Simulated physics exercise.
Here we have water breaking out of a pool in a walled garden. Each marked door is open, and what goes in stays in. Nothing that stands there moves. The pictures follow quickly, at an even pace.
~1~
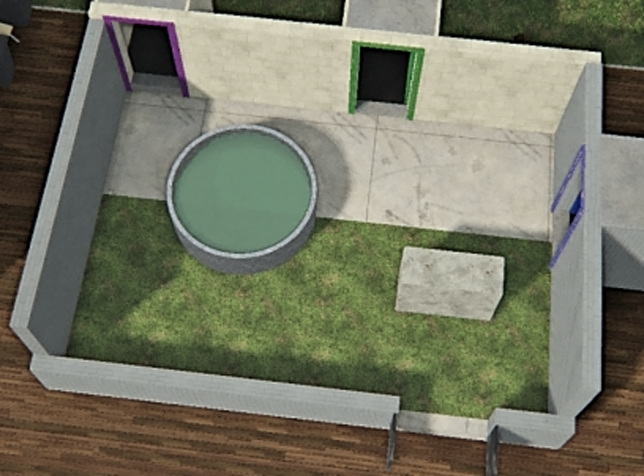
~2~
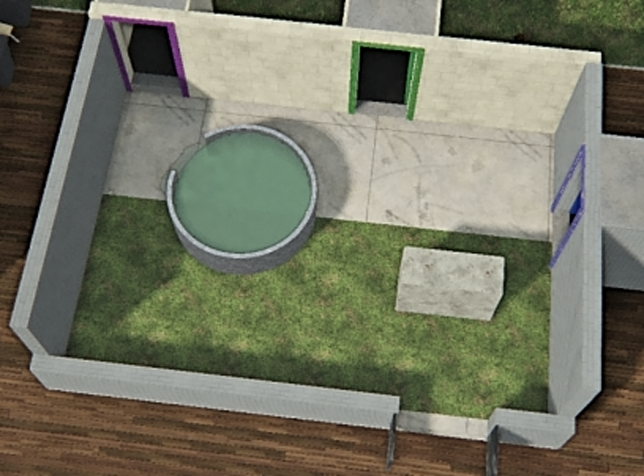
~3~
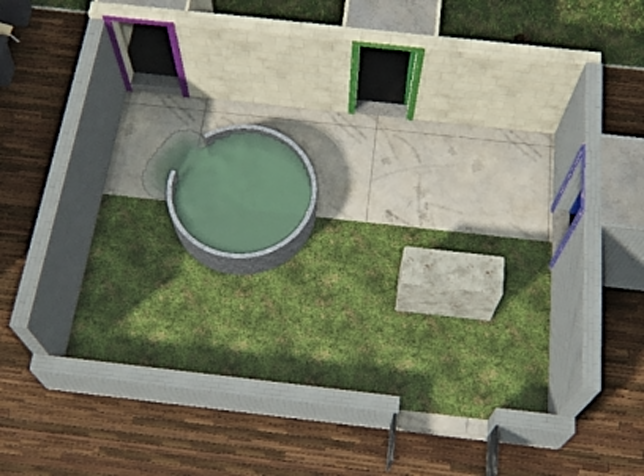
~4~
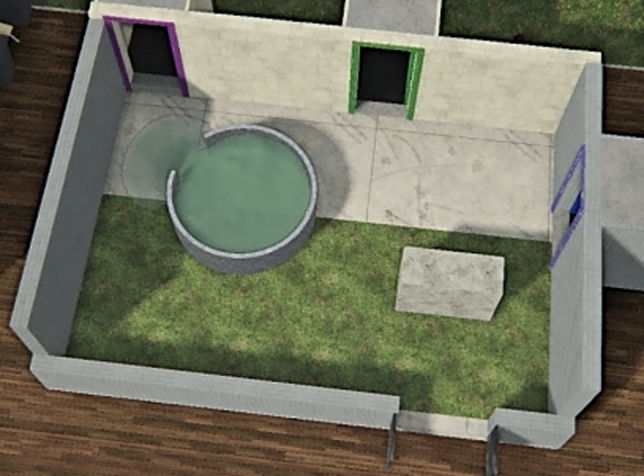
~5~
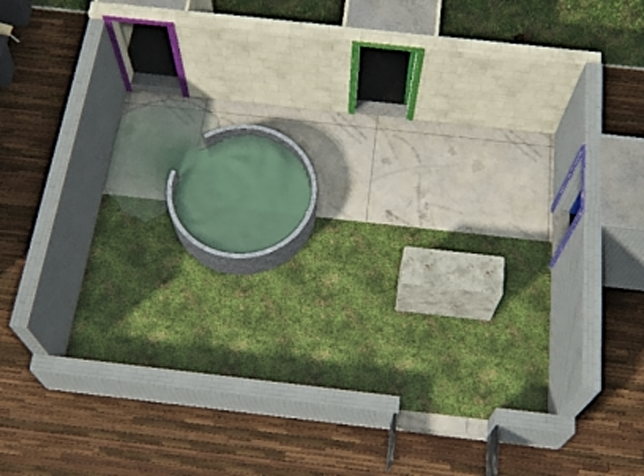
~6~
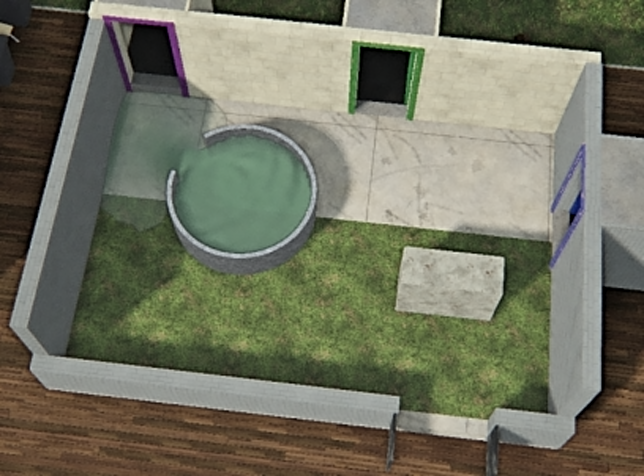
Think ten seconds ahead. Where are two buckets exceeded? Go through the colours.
One by one: The blue door stays under that; the green door stays under that; the purple door takes more than that.
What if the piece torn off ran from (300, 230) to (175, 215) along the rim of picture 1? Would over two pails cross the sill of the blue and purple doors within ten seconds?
Then: Blue lets less in; purple is under.
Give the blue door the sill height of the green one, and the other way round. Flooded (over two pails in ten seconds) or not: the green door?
The green door takes less.
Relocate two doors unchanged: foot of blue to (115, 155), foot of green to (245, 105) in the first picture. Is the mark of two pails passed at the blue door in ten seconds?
One by one: Blue door is over.
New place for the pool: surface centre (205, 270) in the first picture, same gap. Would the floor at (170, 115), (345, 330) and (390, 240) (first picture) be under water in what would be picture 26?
In that order: Under water, clear, not flooded.
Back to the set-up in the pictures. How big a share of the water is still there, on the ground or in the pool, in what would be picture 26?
I make it 94 per cent.
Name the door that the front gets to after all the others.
Last comes the door marked blue.
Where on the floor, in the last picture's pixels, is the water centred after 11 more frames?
Roughly at (210, 187).
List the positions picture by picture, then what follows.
In the first frame, still water in the round pool at (242, 191).
In the second frame, the front is at (166, 188), out from the gap at (191, 167).
In the third frame, the front is at (177, 136), out from the gap at (191, 167).
In the fourth frame, the front is at (151, 127), out from the gap at (191, 168).
In the fifth frame, the front is at (121, 121), out from the gap at (191, 167).
In the sixth frame, water pours out at (191, 167) and has run to (127, 94).
A moment on, water covers 10 % of the floor; the blue door not reached, the green door not reached, the purple door under two buckets in.
Next, water covers 20 % of the floor; the blue door not reached, the green door not reached, the purple door far over two buckets in.
Then, water covers 35 % of the floor; the blue door not reached, the green door wet at the sill, nothing in, the purple door far over two buckets in.
Later, water covers 65 % of the floor; the blue door wet at the sill, nothing in, the green door under two buckets in, the purple door far over two buckets in.
In the end, water covers 90 % of the floor; the blue door wet at the sill, nothing in, the green door under two buckets in, the purple door far over two buckets in.
